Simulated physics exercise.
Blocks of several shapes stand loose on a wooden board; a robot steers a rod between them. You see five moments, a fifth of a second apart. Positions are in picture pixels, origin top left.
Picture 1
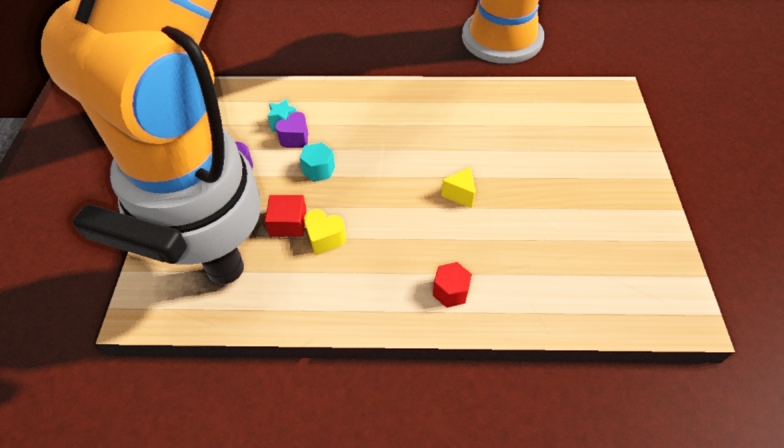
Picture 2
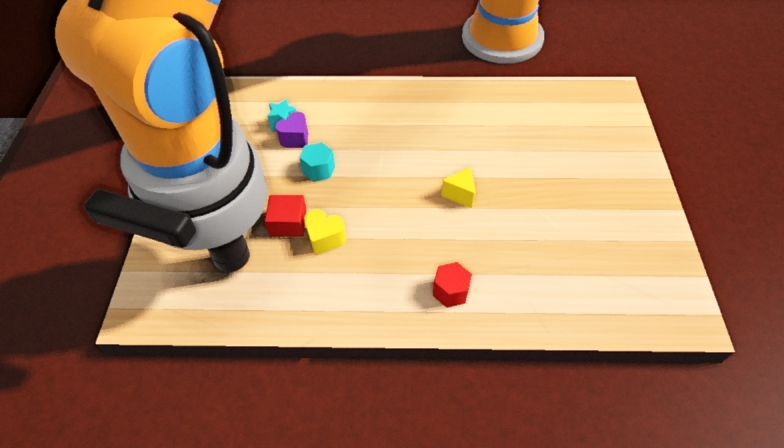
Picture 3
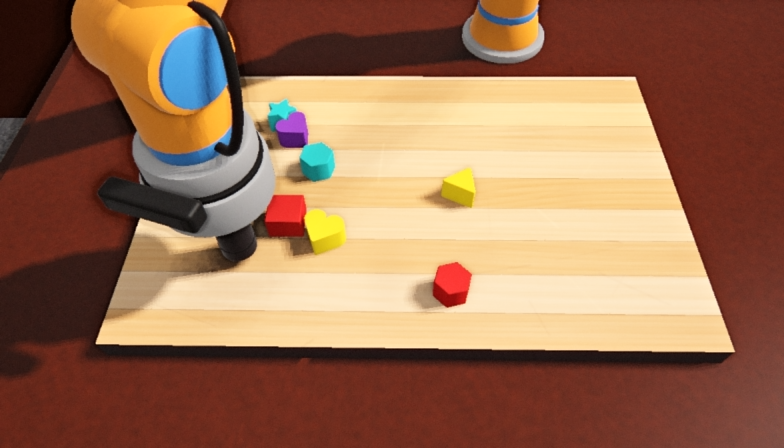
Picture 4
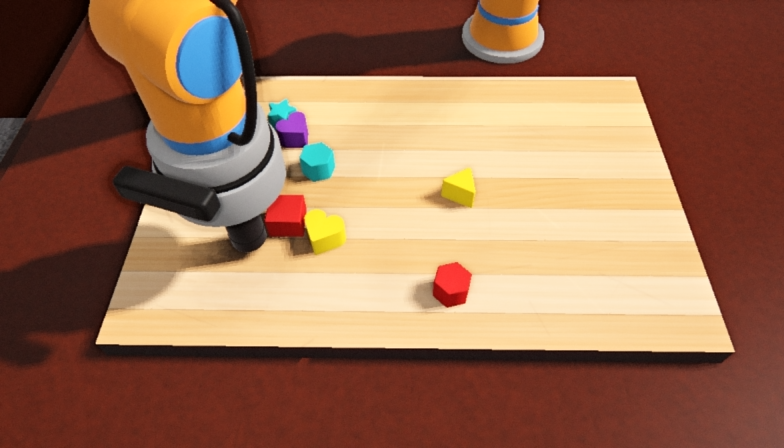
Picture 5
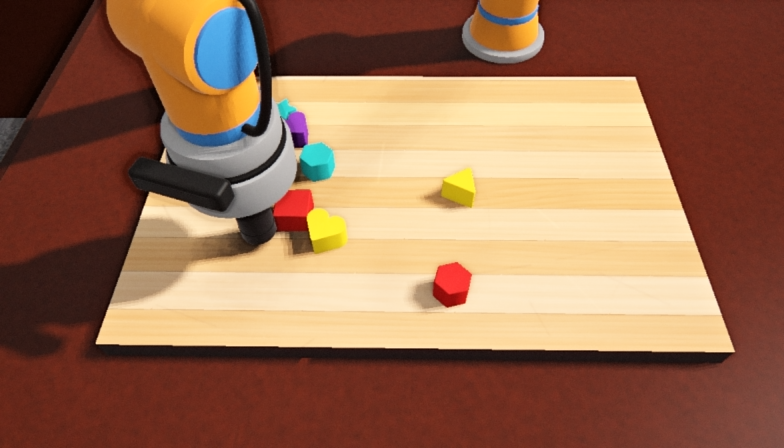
An orange robot arm slid its black rod a short way up and to the right across a wooden board of colourful blocks, then nudged the red square block slightly beside the yellow heart.
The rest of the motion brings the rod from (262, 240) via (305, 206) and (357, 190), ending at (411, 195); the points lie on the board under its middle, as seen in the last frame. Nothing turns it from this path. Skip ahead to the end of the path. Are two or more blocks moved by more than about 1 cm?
No, that is not what happens.
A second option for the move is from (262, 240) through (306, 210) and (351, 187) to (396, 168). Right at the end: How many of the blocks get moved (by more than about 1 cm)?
Put simply, one block is moved more than 1 cm.
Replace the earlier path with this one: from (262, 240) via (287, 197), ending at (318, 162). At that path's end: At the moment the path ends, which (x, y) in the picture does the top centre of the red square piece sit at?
Located at (326, 178).
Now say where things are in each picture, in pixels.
In the first picture, tip of the rod (226, 270), middles of tops, red square piece (284, 208), turquoise hexagon (316, 153), yellow heart block (322, 224), yellow triangular block (462, 179).
In the second picture, rod (233, 258), nothing pushed.
In the third picture, rod (240, 248), nothing pushed.
In the fourth picture, rod (250, 239), nothing pushed.
In the fifth picture, rod (260, 232), red square piece (292, 202), turquoise hexagon (316, 153), yellow heart block (324, 224), yellow triangular block (462, 179).
What follows on the original path. One third of the way, rod (304, 197); red square piece (339, 175), turned 25° clockwise; turquoise hexagon (317, 152); yellow heart block (327, 223), turned 15° clockwise.
Two thirds of the way, rod (357, 182); red square piece (392, 163), turned 30° clockwise; turquoise hexagon (317, 152); yellow heart block (327, 223), turned 15° clockwise.
At the end, rod (411, 186); red square piece (433, 155), turned 20° anticlockwise; turquoise hexagon (317, 152); yellow heart block (327, 223), turned 15° clockwise; yellow triangular block unmoved.
